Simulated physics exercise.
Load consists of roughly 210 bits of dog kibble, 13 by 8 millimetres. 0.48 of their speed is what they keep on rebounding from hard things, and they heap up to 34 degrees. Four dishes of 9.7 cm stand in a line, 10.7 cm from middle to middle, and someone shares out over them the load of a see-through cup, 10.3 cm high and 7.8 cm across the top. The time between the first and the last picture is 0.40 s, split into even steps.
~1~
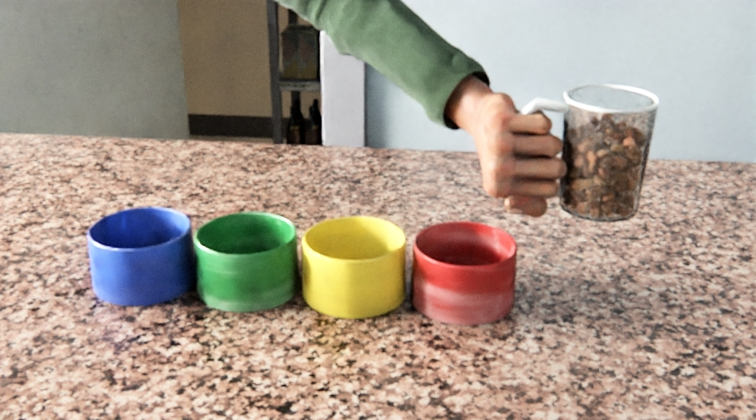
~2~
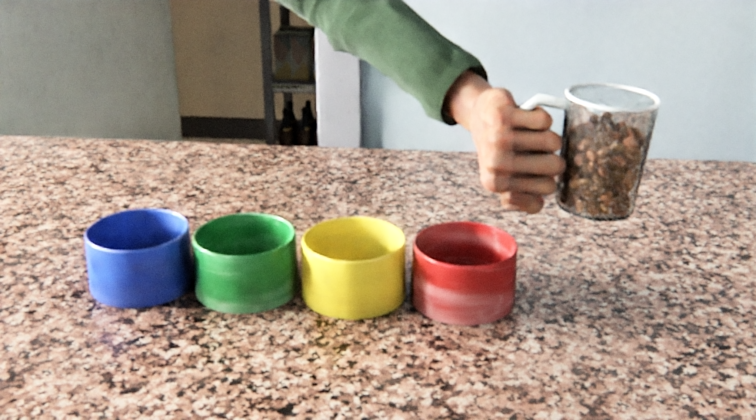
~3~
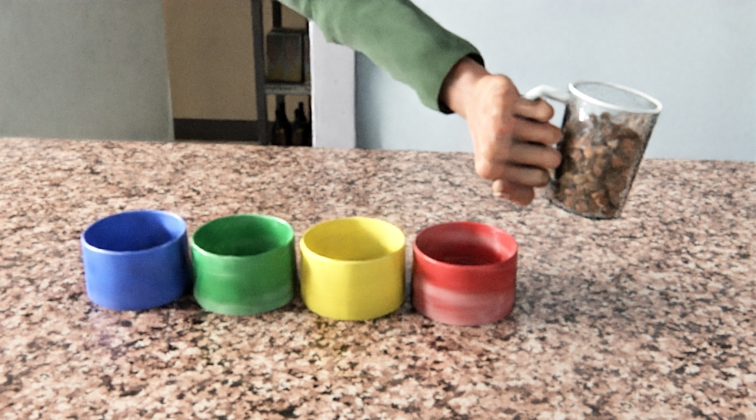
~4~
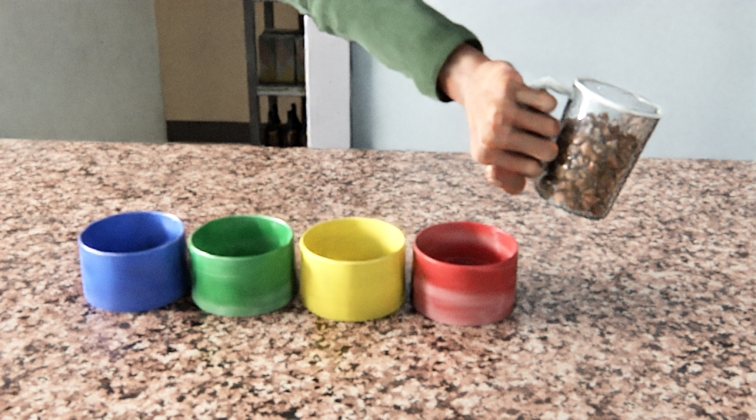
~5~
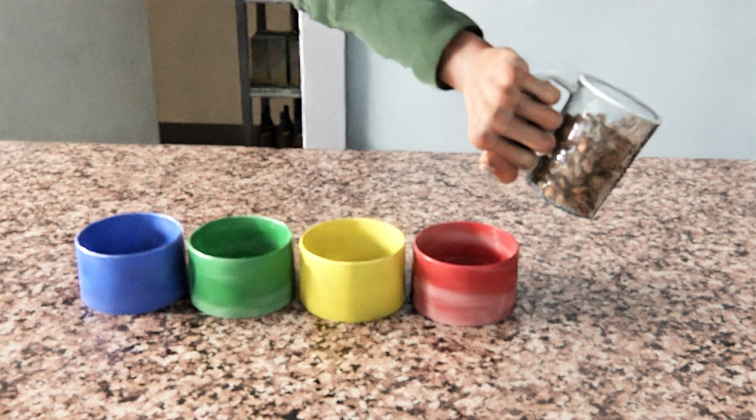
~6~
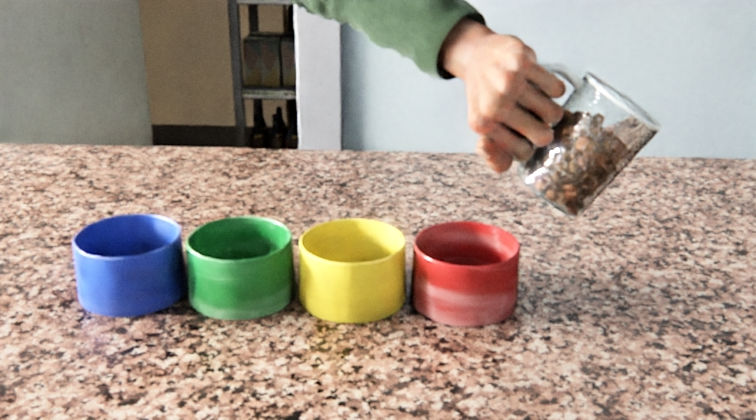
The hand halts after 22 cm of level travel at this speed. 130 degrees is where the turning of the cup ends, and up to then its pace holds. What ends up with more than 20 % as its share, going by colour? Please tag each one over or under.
Red - under; blue - under; green - under; yellow - under; counter - over.
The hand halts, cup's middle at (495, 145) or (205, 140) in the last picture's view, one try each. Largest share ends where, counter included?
Counter, then counter.
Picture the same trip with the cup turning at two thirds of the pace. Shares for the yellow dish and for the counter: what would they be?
Shares: Yellow dish 0, counter 70.
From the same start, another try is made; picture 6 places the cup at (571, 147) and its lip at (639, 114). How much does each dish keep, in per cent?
You'd end up with red at 100, blue at 0, green at 0 and yellow at 0.
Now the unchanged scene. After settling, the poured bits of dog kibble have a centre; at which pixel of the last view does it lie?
Somewhere around (582, 299) in the final frame.
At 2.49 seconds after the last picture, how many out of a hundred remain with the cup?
Some 0 per cent.
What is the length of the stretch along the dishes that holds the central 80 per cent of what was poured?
That stretch measures near 10 centimetres.
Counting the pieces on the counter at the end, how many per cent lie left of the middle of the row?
I'd say near 0 percent.
Then, 1.49 s after the last picture, tilt 130 degrees; cup holds 0 %.
Then, 2.49 s after the last picture, tilt 130 degrees; cup holds 0 %.
Then, 3.46 s after the last picture, tilt 130 degrees; cup holds 0 %.
In the end, red 0 %, blue 0 %, green 0 %, yellow 0 %, counter 100 %.
